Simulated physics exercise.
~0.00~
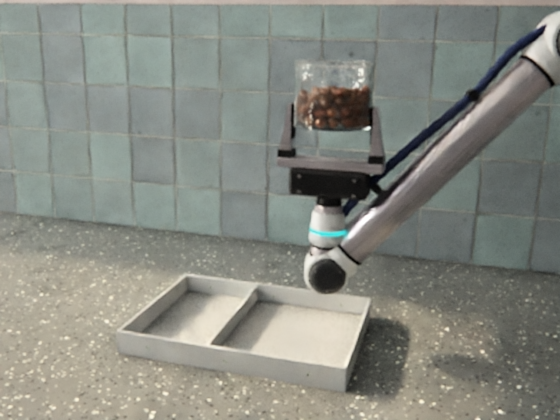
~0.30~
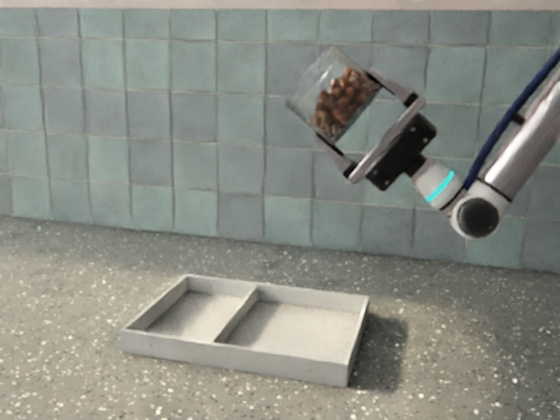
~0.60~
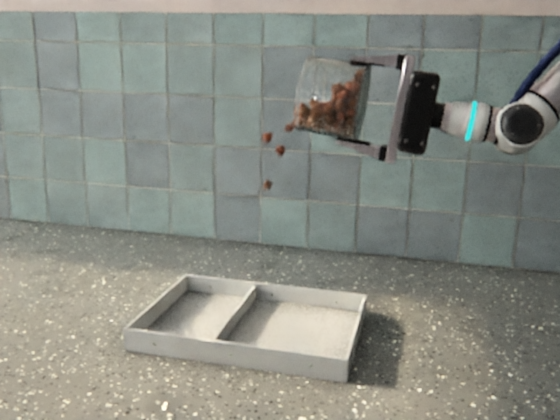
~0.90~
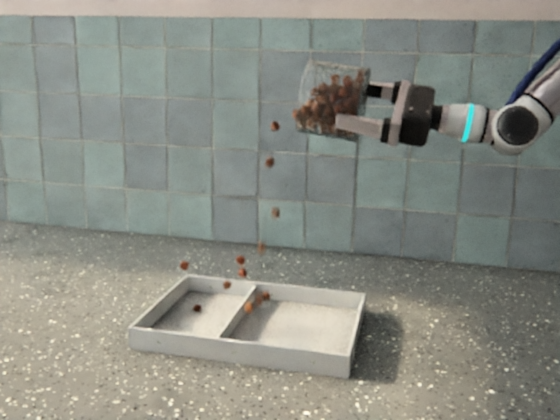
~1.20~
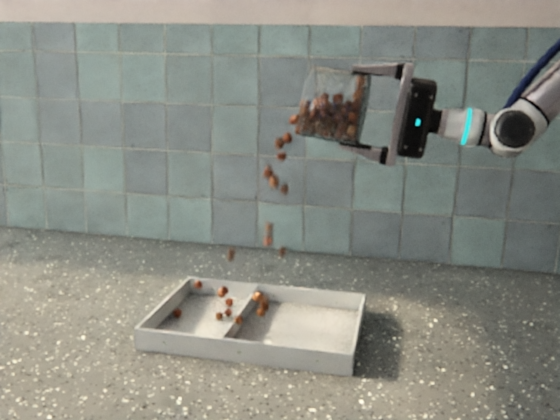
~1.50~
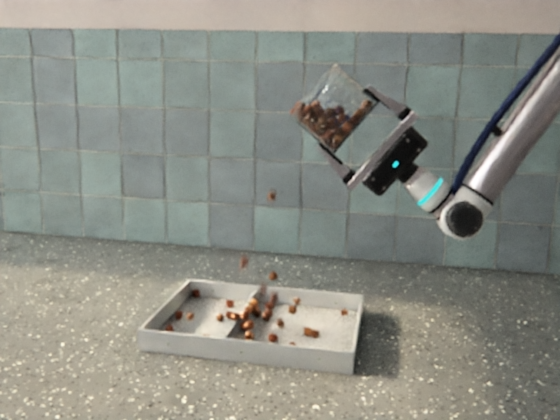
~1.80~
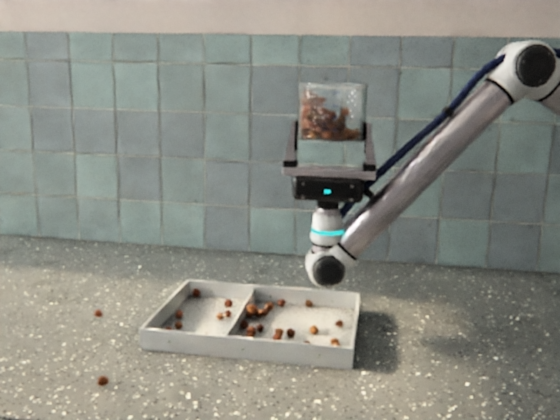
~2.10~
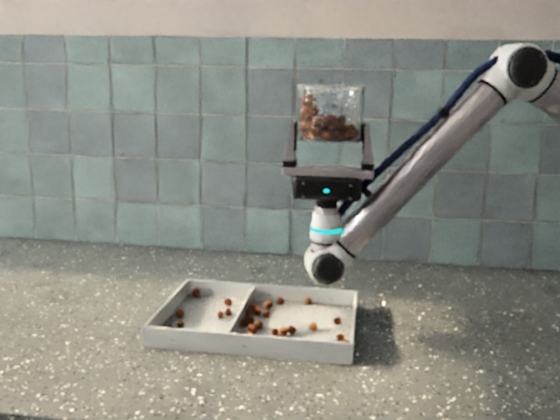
A robot arm tipped a clear cup of hazelnuts onto its side, spilling some into a divided gray tray below, then turned it upright again with most still inside, leaving nuts scattered across both parts of the tray.
